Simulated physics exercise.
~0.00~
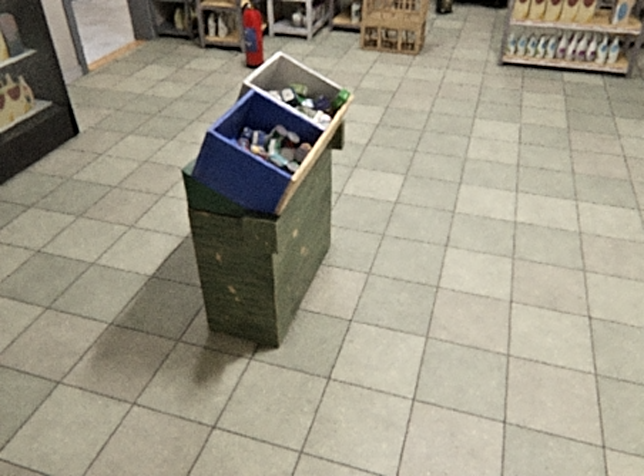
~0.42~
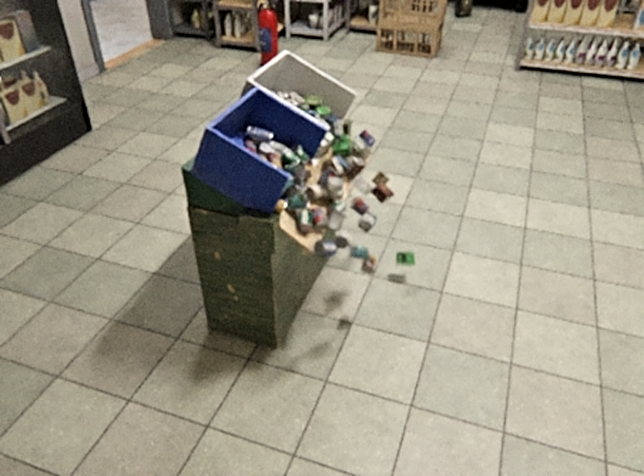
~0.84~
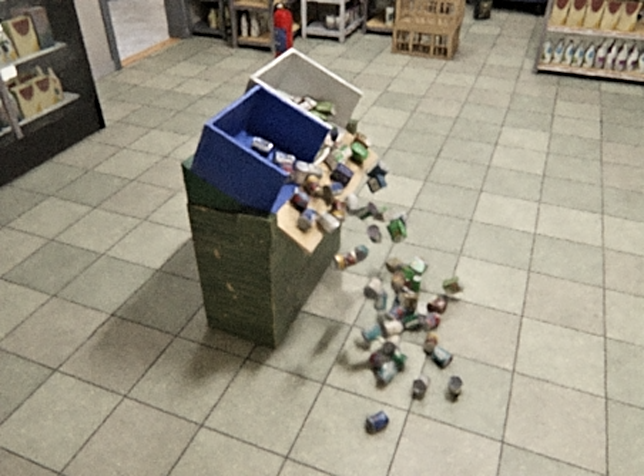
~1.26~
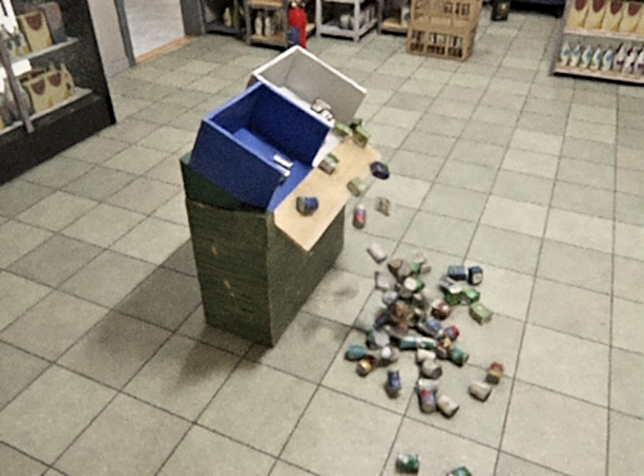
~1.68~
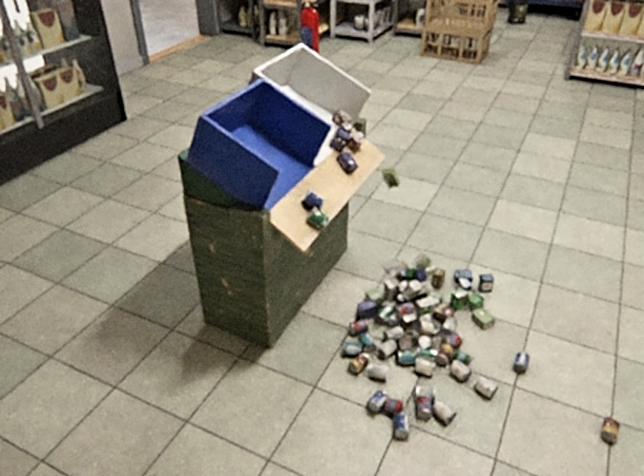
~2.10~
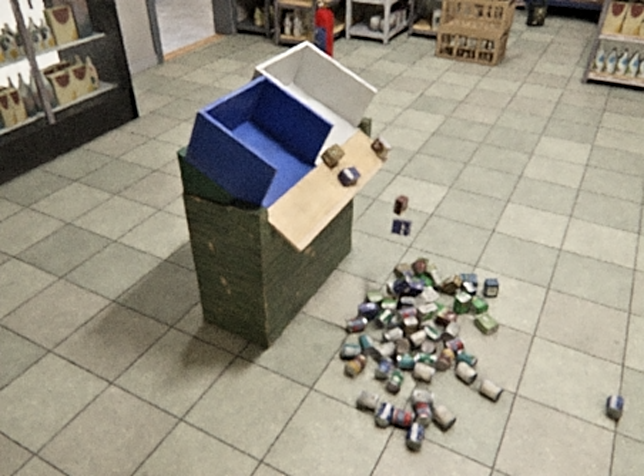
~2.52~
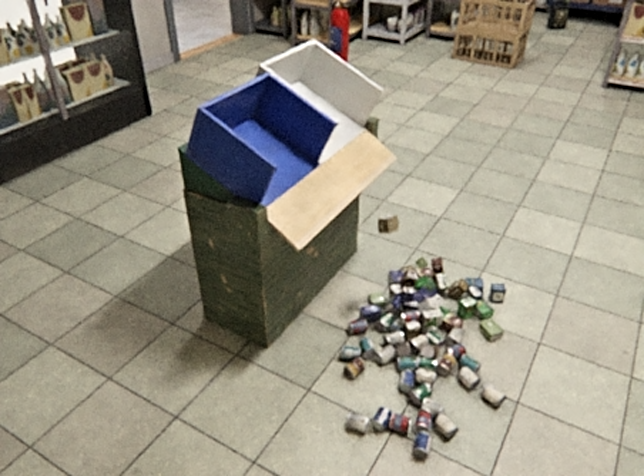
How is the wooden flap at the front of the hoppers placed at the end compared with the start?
At the start the flap leans up against the front of the hoppers, closing them off. By the end it has swung over on its bottom edge and lies upside down, sticking out to the right below the open hoppers.
